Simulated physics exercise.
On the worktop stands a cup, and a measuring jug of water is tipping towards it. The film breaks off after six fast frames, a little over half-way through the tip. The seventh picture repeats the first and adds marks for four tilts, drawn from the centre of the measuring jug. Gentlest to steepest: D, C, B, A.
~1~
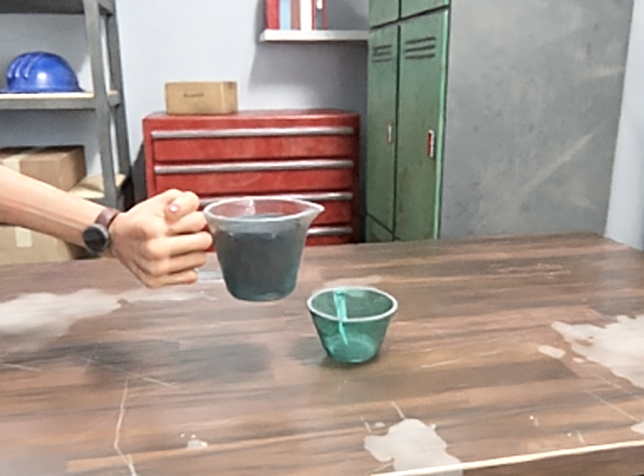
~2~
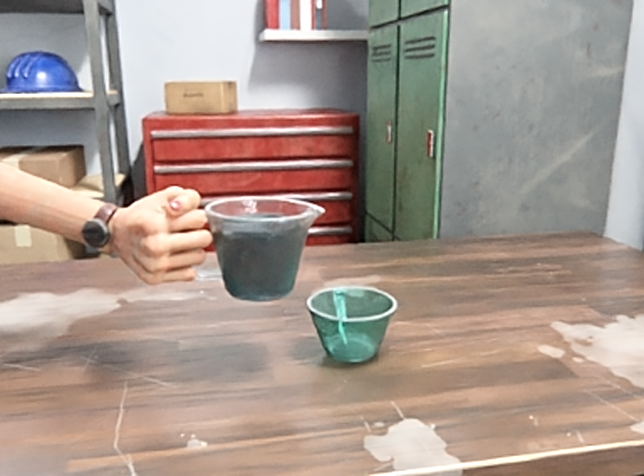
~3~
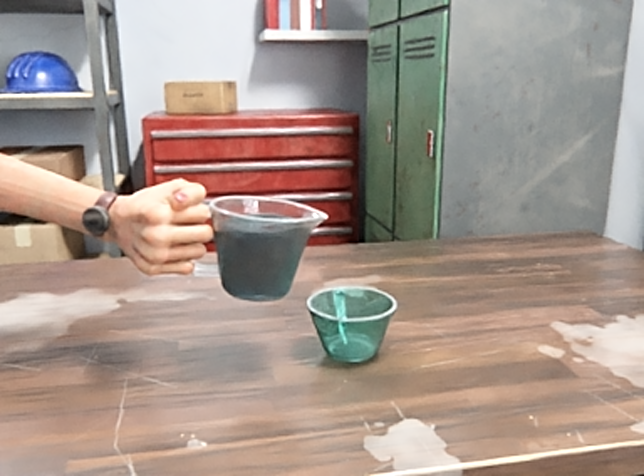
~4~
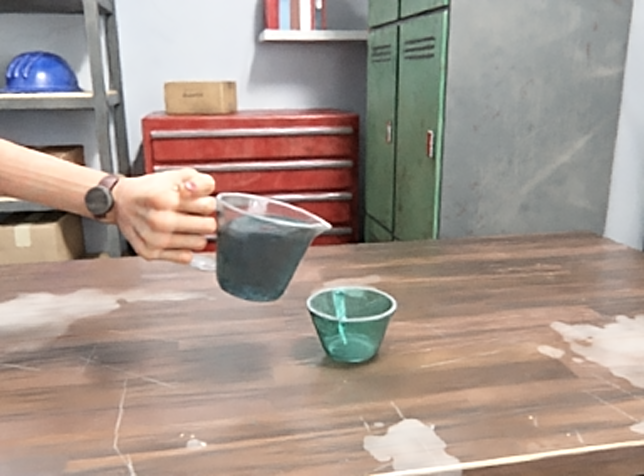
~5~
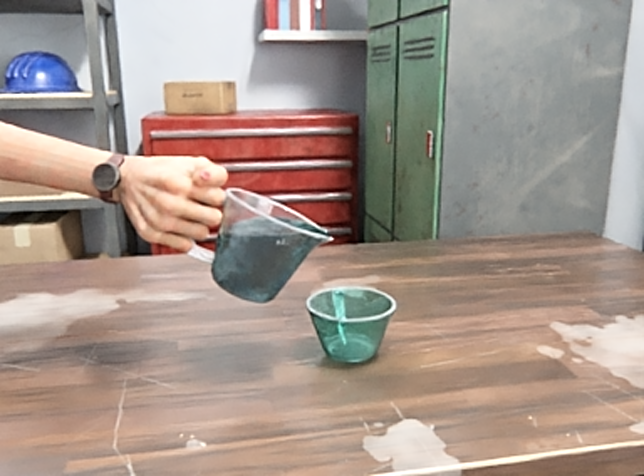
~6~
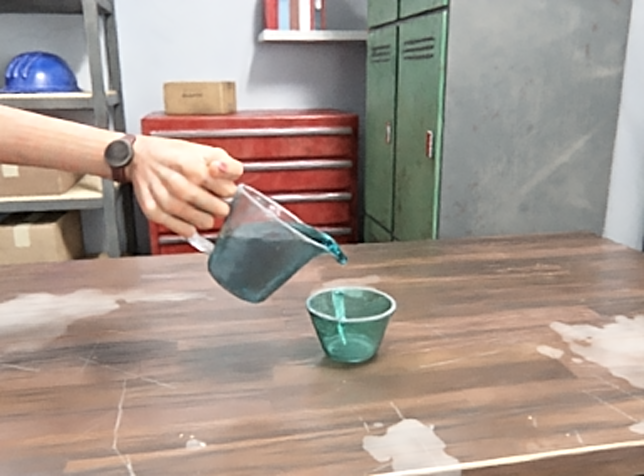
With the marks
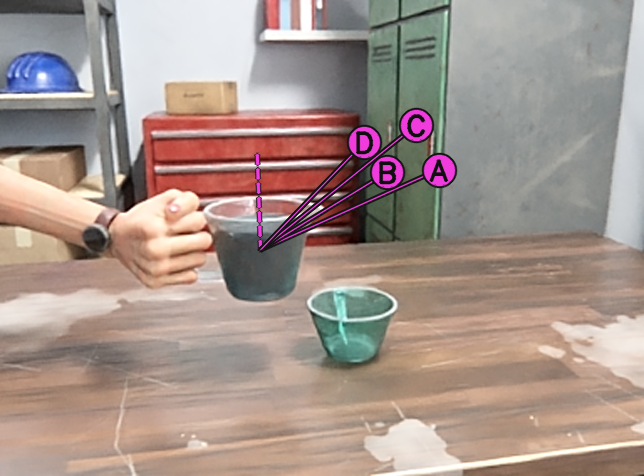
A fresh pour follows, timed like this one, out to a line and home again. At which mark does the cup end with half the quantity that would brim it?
The best tilt is D.
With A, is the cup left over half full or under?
Over half.
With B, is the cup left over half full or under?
Over half.
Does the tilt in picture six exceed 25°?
Yes.
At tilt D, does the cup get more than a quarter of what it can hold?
Yes, clearly.
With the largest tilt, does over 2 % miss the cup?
Yes.
On the marked copy, A at (423, 176); B at (372, 181); C at (402, 135); D at (352, 154).
With A, the cup ends with about 91 % of what it can hold; 18 % of the water is spilt.
With B, the cup ends with about 81 % of what it can hold; 12 % of the water is spilt.
With C, the cup ends with about 66 % of what it can hold; 8 % of the water is spilt.
With D, the cup ends with about 53 % of what it can hold; 3 % of the water is spilt.
